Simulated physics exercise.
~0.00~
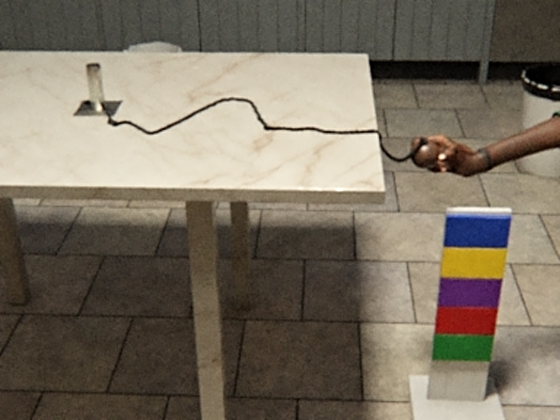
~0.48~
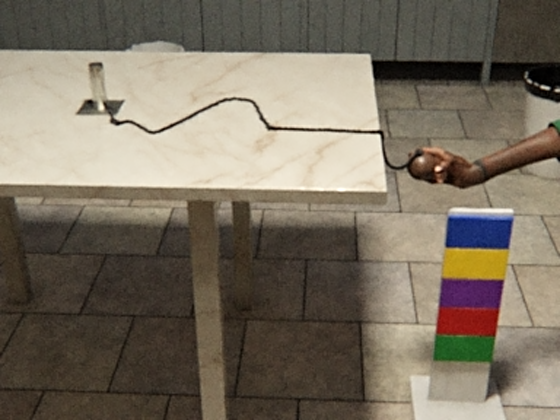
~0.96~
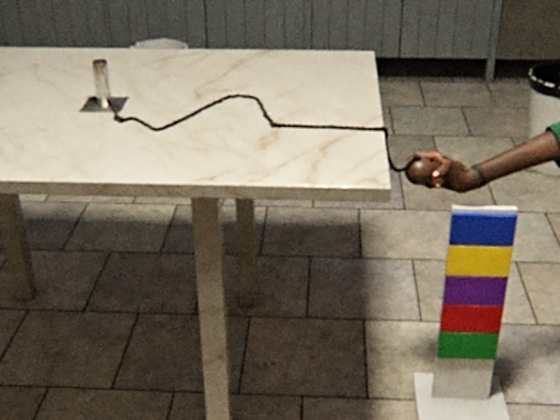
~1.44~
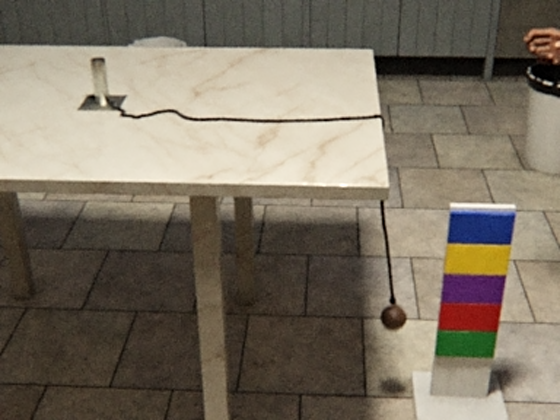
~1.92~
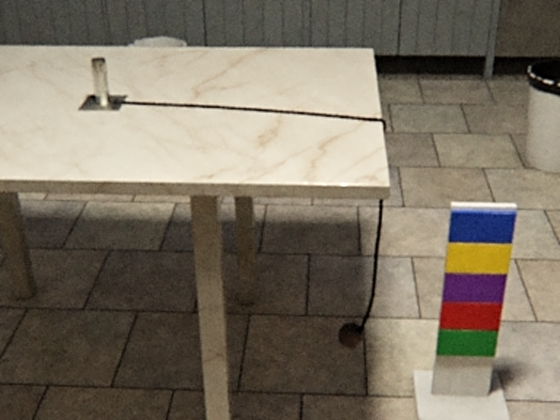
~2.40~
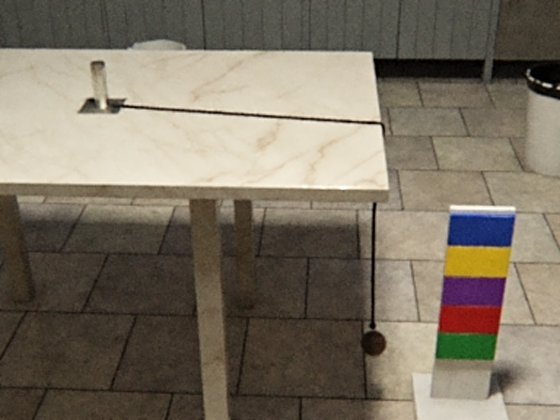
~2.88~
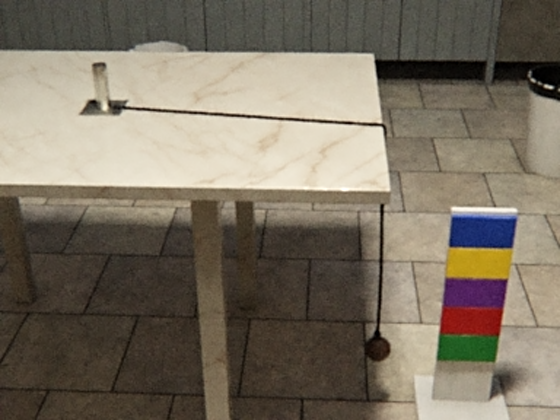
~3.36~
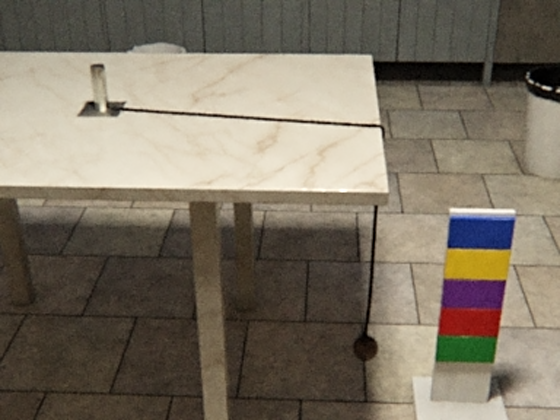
A brown ball is held by a hand just off the right end of a pale marble-topped table, seen from slightly above by a gently swaying camera in a room with a grey tiled floor. Its dark cord winds back across the tabletop to a small post on a plate, and a stand at right shows blue, yellow, purple, red and green bands from top to bottom. The hand lets go and draws back, and the ball drops beside the table as the cord straightens. It swings slightly left and right, and ends hanging level with the green band.
